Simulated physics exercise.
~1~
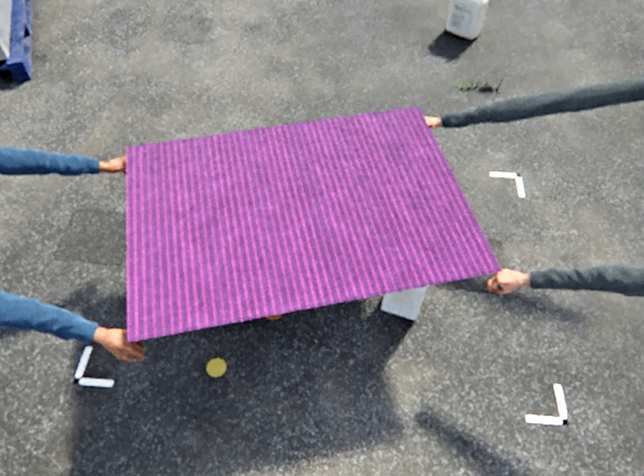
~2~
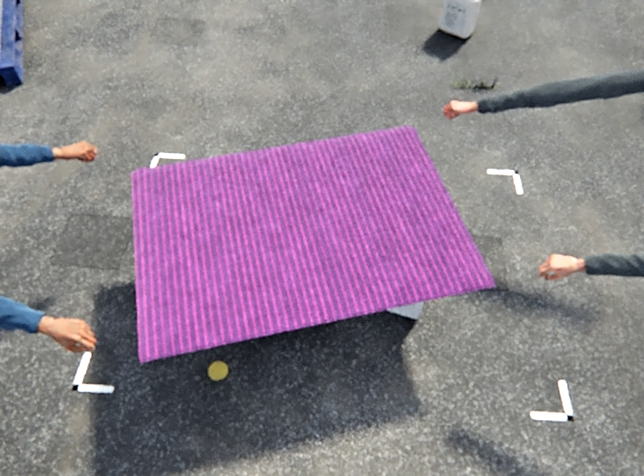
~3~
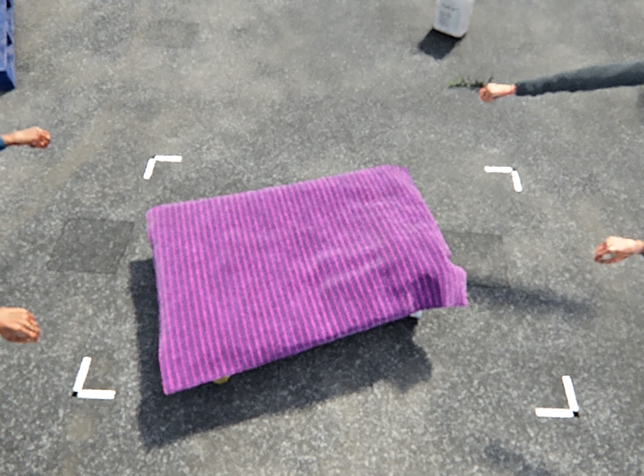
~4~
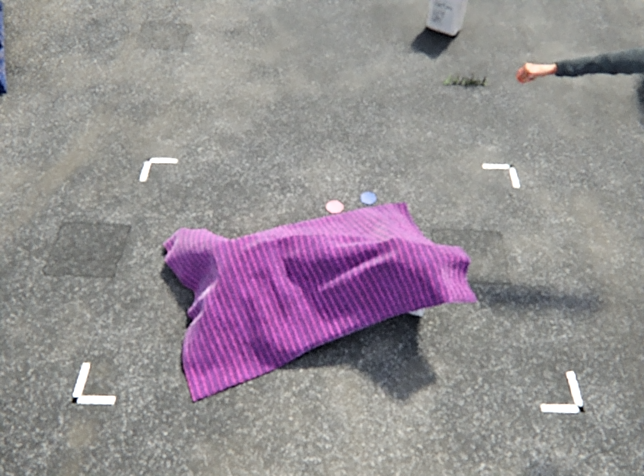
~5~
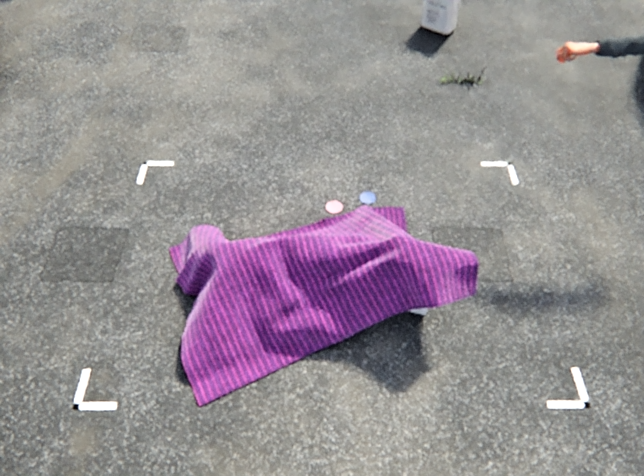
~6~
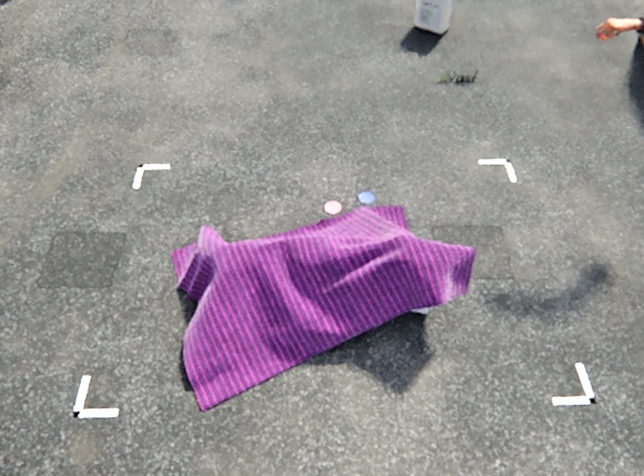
The video shows four hands holding a purple striped cloth level above an asphalt surface, then letting go and withdrawing as it drops and crumples over hidden objects, covering a yellow plate, while a pink coaster and a blue saucer end up visible beyond its far edge.
